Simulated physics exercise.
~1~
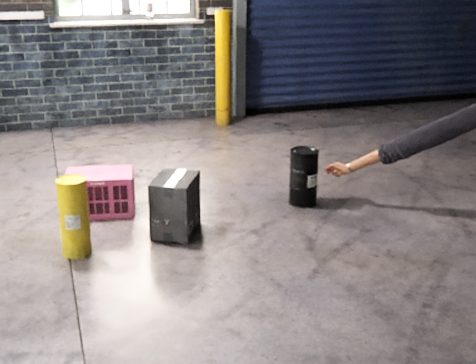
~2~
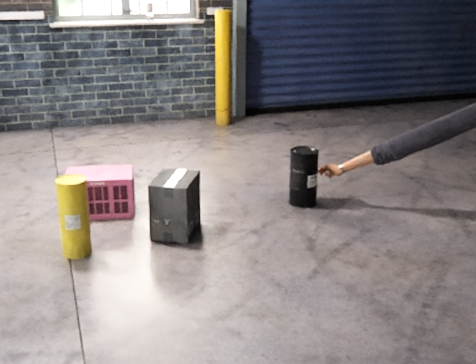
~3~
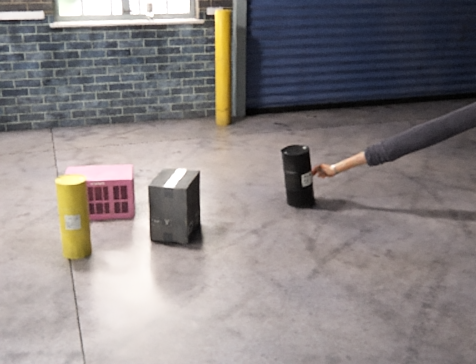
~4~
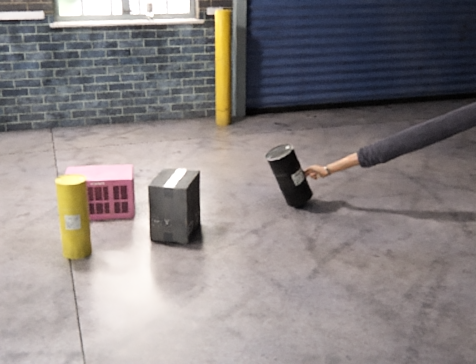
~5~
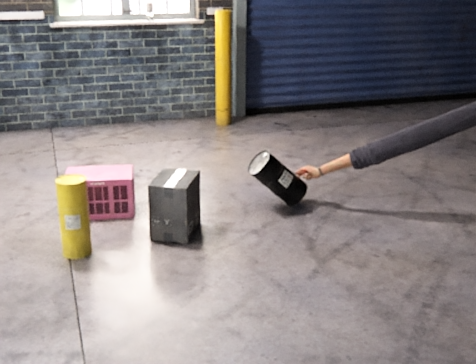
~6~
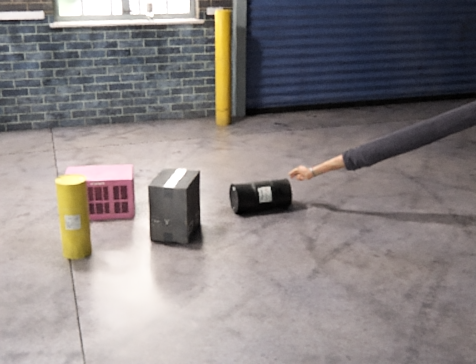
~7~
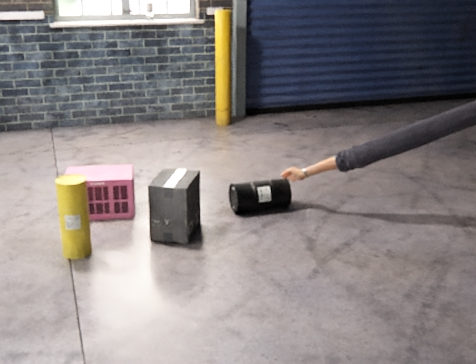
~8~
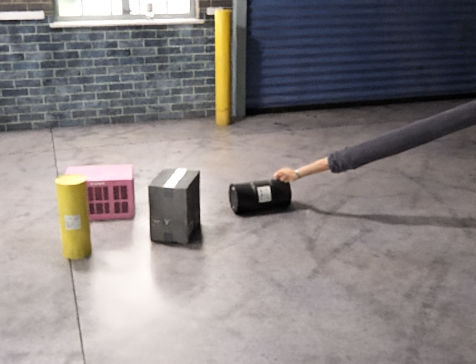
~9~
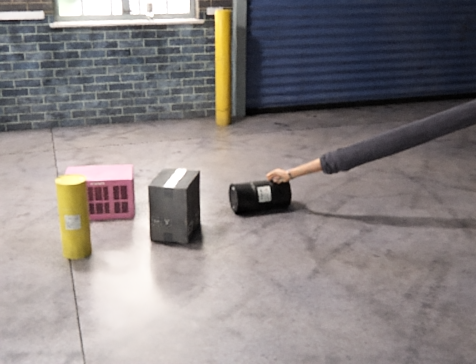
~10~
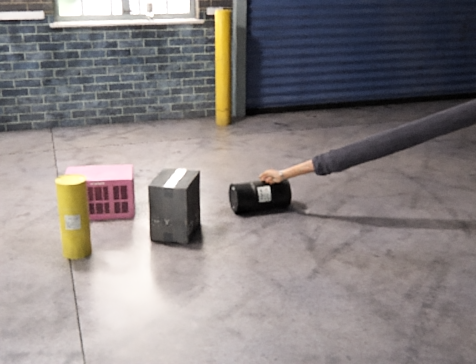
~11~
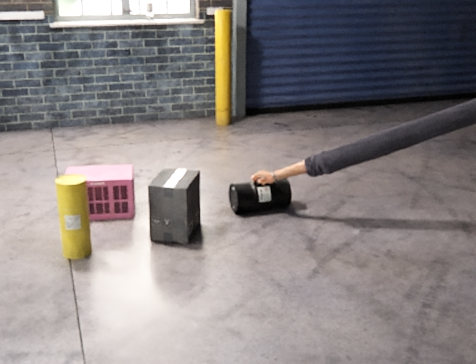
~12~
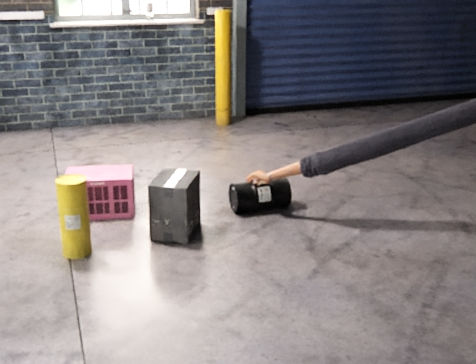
On a concrete floor near a brick wall and a blue shutter, a hand reached in from the right and tipped a black canister over to the left, then rested on it as it lay still, while the grey box, pink crate and yellow canister stayed put.
